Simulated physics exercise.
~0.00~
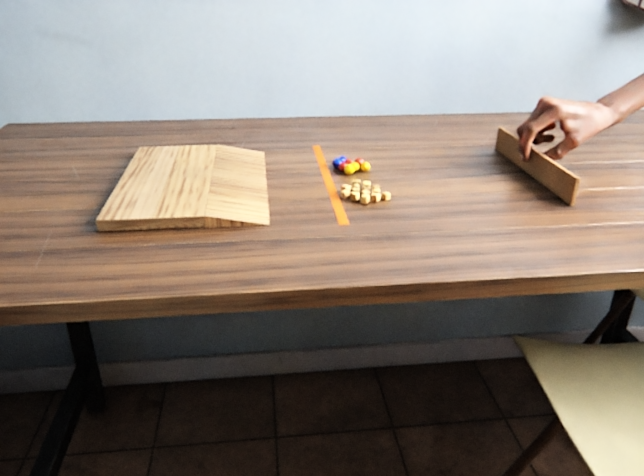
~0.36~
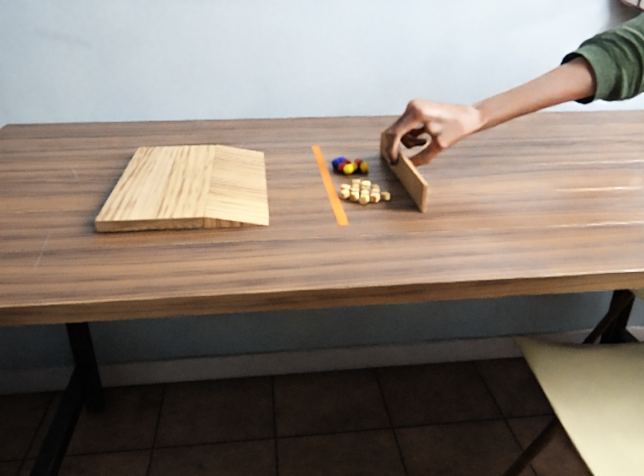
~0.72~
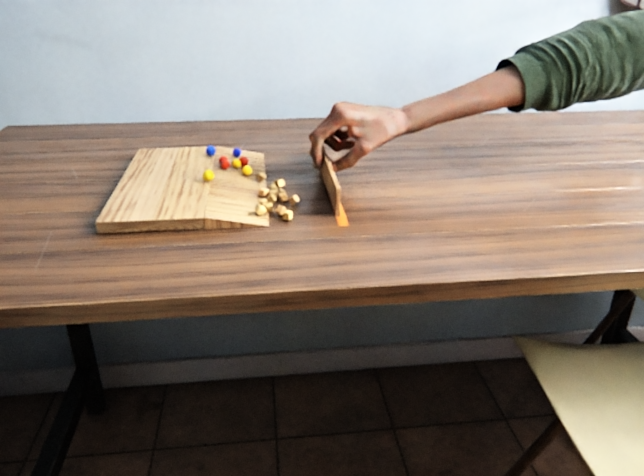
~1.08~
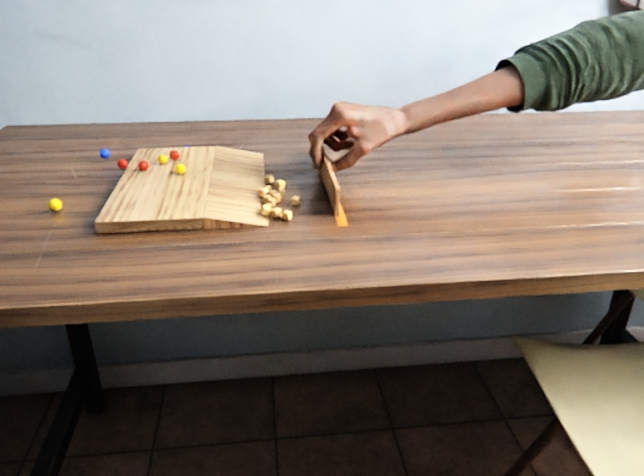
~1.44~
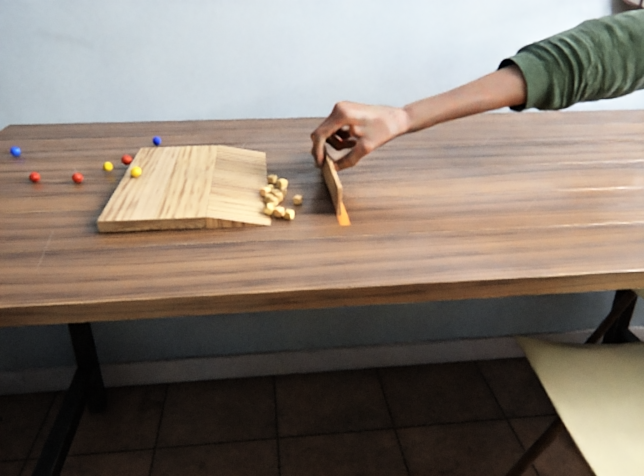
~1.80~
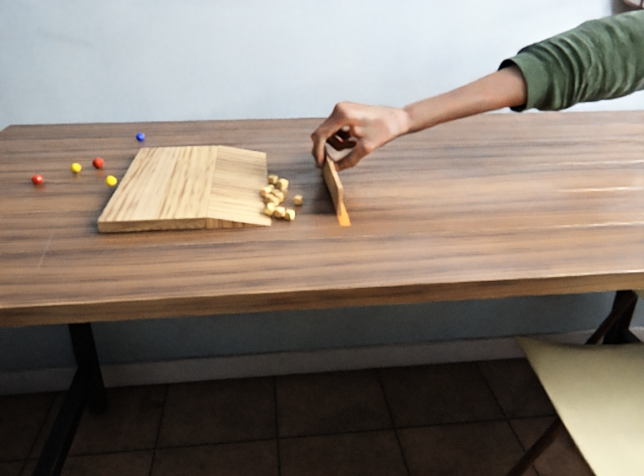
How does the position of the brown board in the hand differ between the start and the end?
At the start the board stands towards the right side of the table, well away from the two small heaps. By the end it has been moved left and stands at the orange tape, near the middle of the table.
